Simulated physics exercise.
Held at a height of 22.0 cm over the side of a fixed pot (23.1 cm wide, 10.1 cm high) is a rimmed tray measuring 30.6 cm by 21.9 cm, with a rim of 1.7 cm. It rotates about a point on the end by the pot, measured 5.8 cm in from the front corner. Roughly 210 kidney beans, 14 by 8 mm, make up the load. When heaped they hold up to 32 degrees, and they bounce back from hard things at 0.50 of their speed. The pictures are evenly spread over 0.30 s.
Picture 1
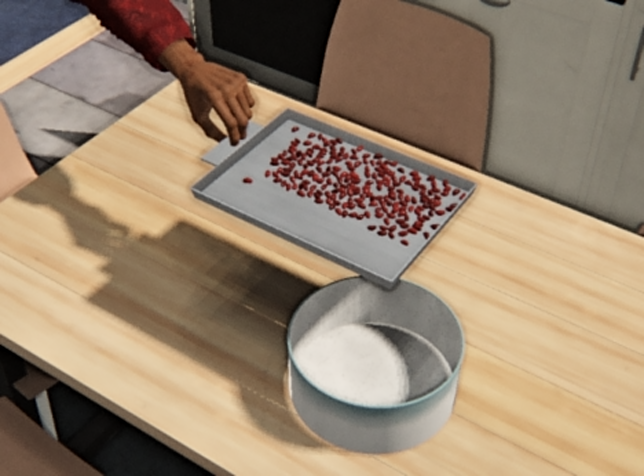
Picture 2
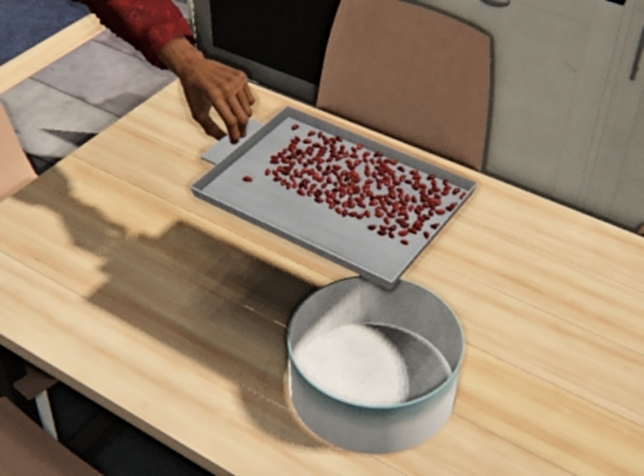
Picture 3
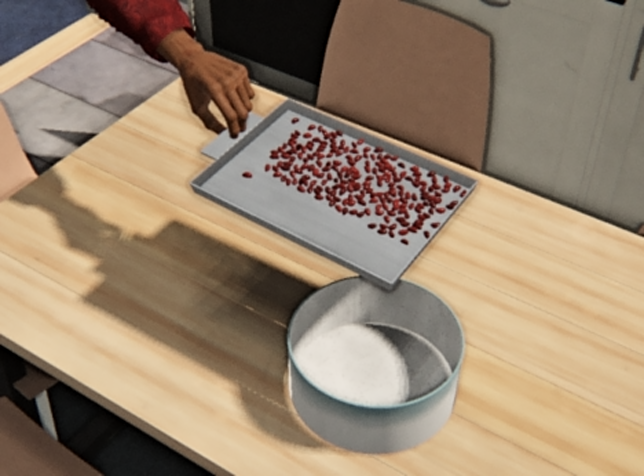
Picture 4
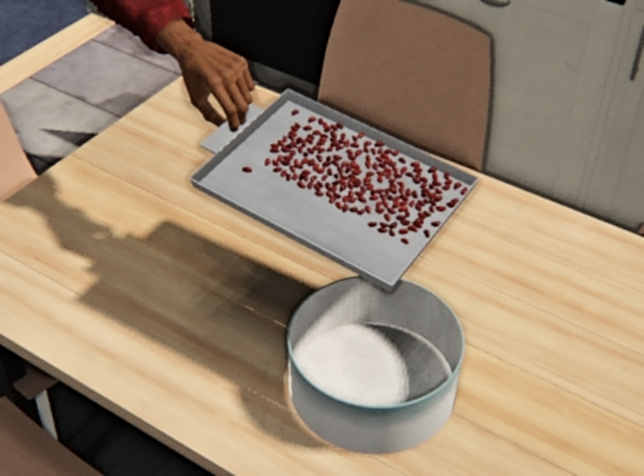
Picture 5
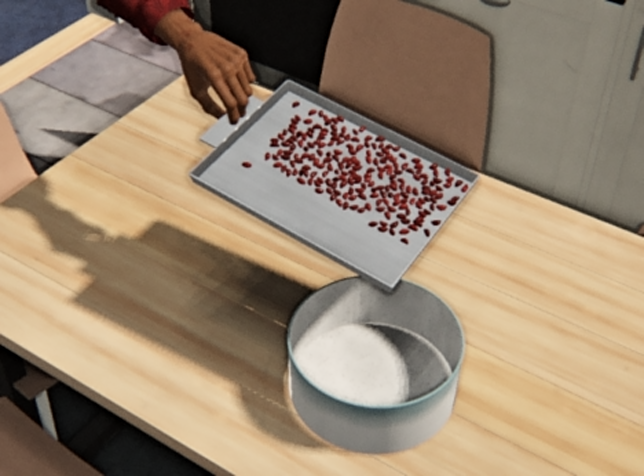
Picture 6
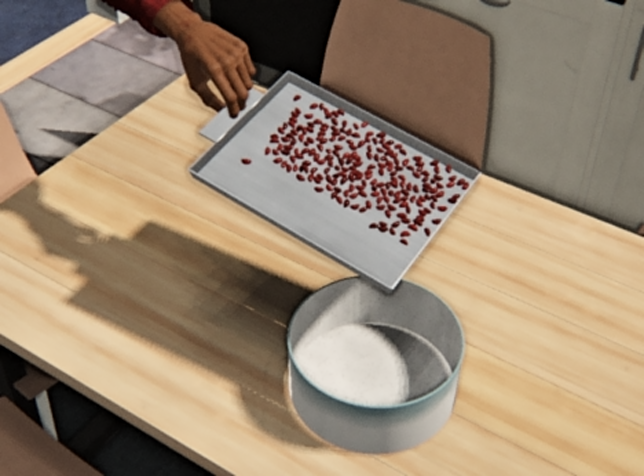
A grey rimmed tray scattered with dark red beans lies almost level above a wooden table, a hand at its far left end and a round pot in front. The tray then tilts slightly, its far left side rising with the hand, while the beans barely shift and the pot stays still.
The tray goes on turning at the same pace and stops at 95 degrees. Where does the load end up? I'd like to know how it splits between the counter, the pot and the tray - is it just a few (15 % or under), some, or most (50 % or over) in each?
Counter: Just a few; pot: Most; tray: Just a few.
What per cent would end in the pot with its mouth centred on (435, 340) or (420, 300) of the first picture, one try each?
Close to 95 in a hundred, then close to 25 in a hundred.
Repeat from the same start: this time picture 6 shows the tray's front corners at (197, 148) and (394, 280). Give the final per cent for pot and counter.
Pot 45 % / counter 55 %.
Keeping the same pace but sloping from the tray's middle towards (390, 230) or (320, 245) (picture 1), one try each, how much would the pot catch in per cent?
Near 65 and 90 percent, in that order.
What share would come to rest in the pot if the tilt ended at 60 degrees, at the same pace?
That comes out at some 20 per cent.
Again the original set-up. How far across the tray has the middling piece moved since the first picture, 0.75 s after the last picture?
Around 14 centimetres.
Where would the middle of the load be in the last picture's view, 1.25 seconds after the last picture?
Approx. (389, 284).
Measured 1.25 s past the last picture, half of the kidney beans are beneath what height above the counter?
Some 22 cm.
Then, 0.75 s after the last picture, tilt 51 degrees; the tray holds 95 %, the pot 0 %.
Then, 1.25 s after the last picture, tilt 77 degrees; the tray holds 65 %, the pot 25 %.
Then, 1.82 s after the last picture, tilt 95 degrees; the tray holds 0 %, the pot 100 %.
In the end, counter 0 %, pot 100 %, tray 0 %.
